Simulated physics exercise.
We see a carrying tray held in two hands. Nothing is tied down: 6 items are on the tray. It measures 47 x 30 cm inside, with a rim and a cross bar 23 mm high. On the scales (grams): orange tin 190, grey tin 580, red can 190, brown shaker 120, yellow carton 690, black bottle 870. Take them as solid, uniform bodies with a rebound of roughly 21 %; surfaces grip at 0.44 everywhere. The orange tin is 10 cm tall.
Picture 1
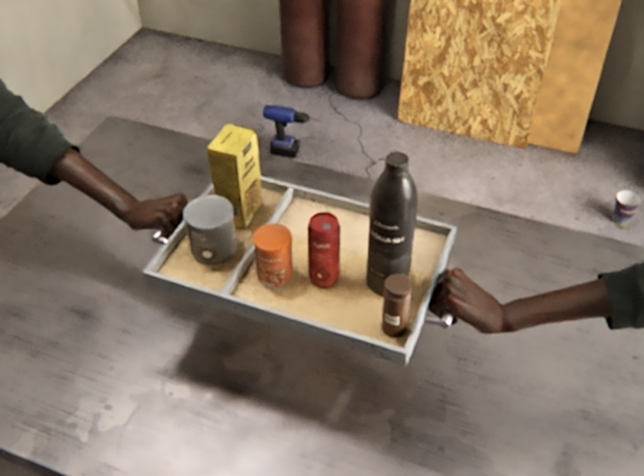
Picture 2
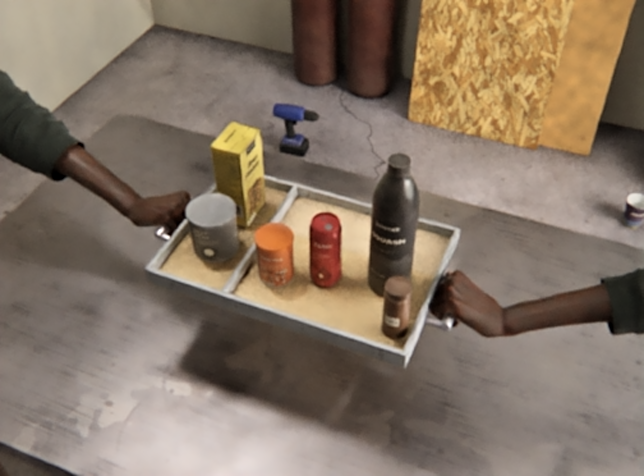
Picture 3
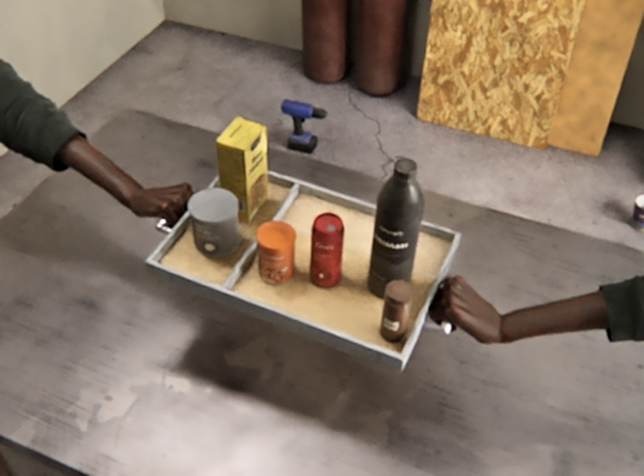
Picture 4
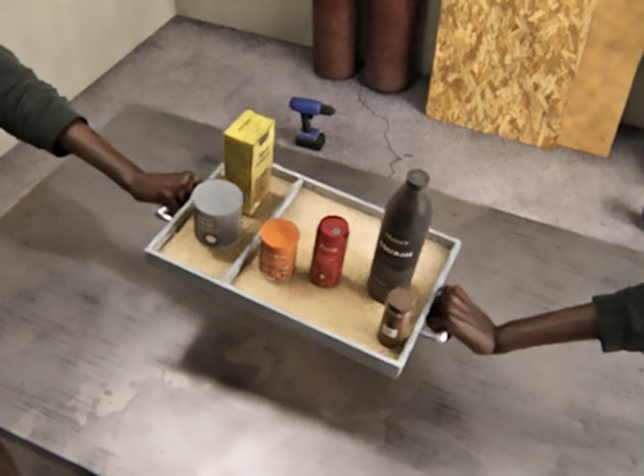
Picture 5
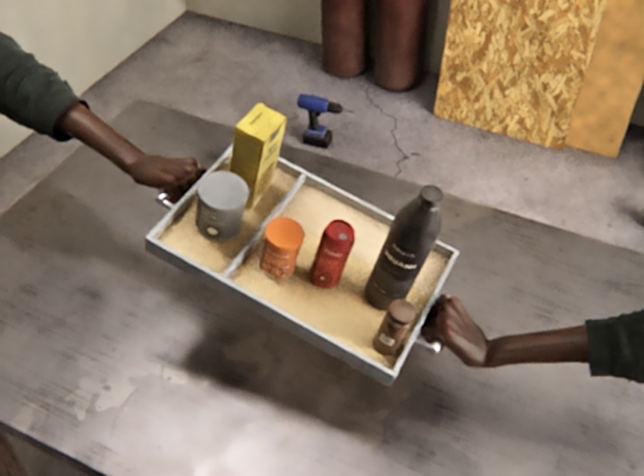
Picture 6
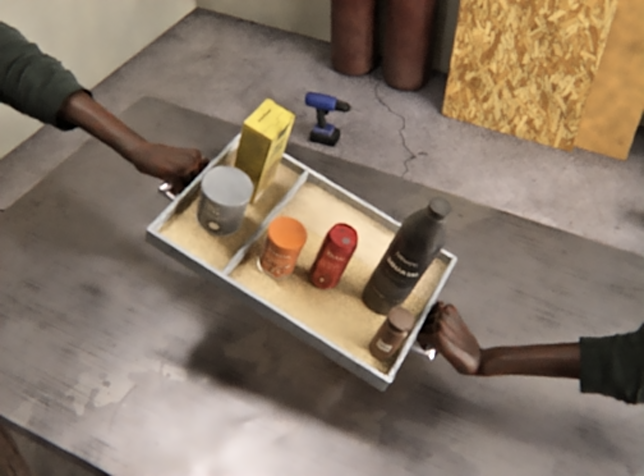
The footage shows two hands holding a tray with a yellow carton, two tins, a red can, a black bottle and a brown shaker above a table, first level, then tilting gradually down to the right as the items lean with it.
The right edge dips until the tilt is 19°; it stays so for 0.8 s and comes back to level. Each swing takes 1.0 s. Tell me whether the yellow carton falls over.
The yellow carton tips over.
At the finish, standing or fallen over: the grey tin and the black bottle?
The grey tin stays upright; the black bottle falls over.
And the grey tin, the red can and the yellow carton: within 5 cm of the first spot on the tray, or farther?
The grey tin holds its spot; the red can stays put; the yellow carton gets shifted.
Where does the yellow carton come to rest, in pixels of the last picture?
Near (374, 235).
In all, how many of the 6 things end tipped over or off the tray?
That comes to 2.
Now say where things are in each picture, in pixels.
In the first frame, tray level; yellow carton (237, 177); orange tin (274, 257).
In the second frame, tray level; red can (325, 251); brown shaker (396, 308).
In the third frame, tilt 3°, right edge down; black bottle (396, 230); orange tin (276, 253).
In the fourth frame, tilt 7°, right edge down; grey tin (217, 215); red can (329, 252).
In the fifth frame, tilt 14°, right edge down; brown shaker (393, 328); black bottle (406, 248).
In the sixth frame, tilt 17°, right edge down; yellow carton (261, 153); orange tin (282, 248).
Then, 0.50 s past the last view, tilt 19°, right edge down; black bottle now off the tray; yellow carton tipped 45° against what carries it near (295, 175).
Then, 0.70 s past the last view, tilt 19°, right edge down; yellow carton on its side near (336, 219).
Then, 1.60 s past the last view, tilt 6°, right edge down; yellow carton on its side near (375, 239).
Finally, off the tray and tipped over, black bottle; on their side or leaning hard on the tray, yellow carton; the other 4 still in place (within 5 cm). Final places as that camera would see them, yellow carton near (374, 235).
